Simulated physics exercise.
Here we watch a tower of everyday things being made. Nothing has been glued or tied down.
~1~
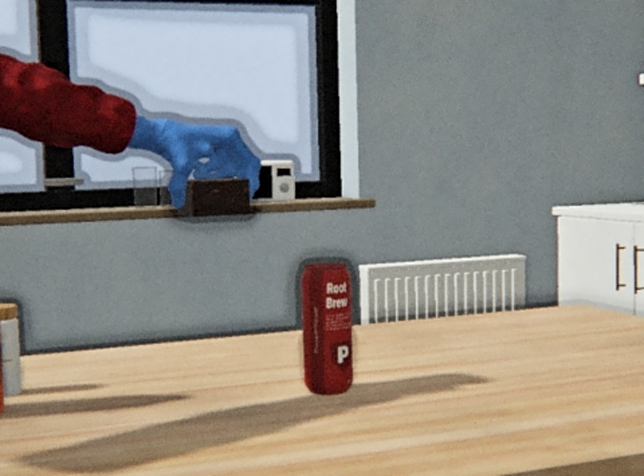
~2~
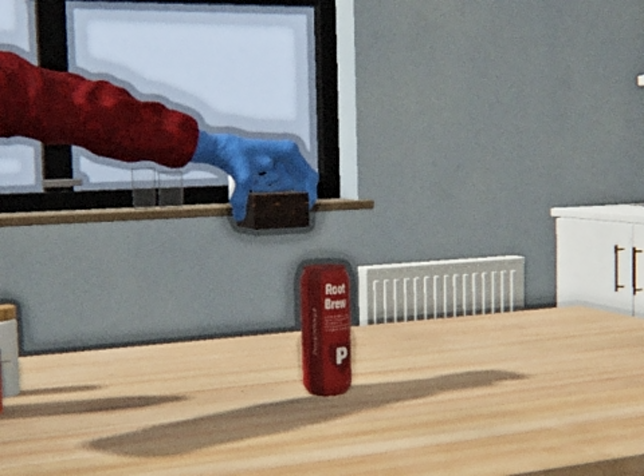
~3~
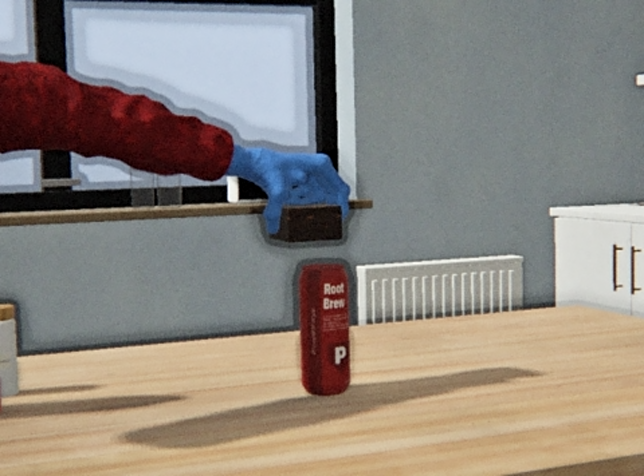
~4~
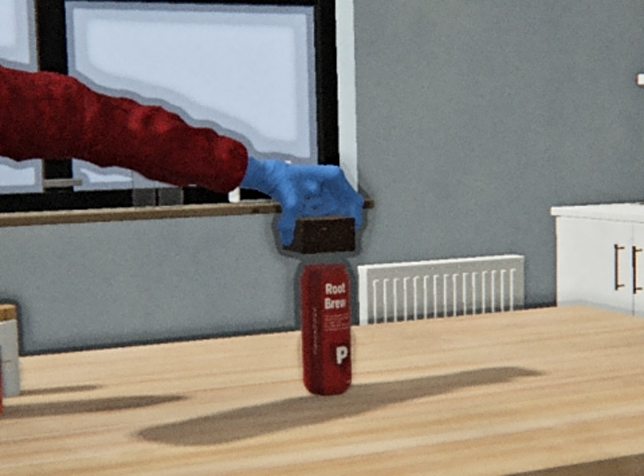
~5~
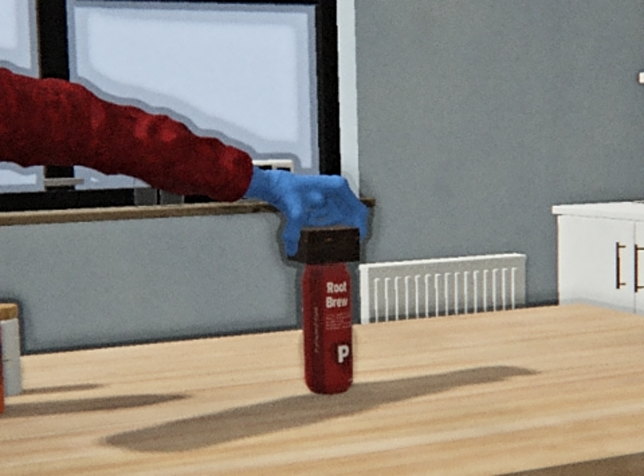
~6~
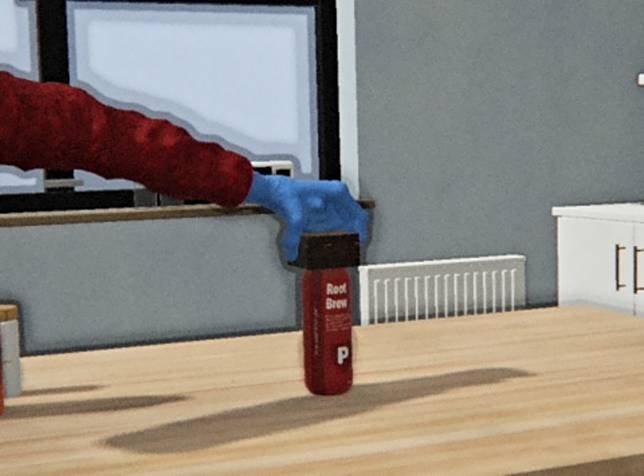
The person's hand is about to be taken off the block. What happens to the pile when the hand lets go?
Nothing comes down.
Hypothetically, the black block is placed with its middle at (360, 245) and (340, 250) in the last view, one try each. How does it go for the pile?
First attempt - it comes down; second attempt - it does not fall.
Then, 0.30 s past the last view, nothing moves.
Then, 0.70 s past the last view, black block resting near (323, 250).
Finally, all 4 still in place. Final places as the last picture's camera would see them, black block near (323, 250). The pile keeps its balance.
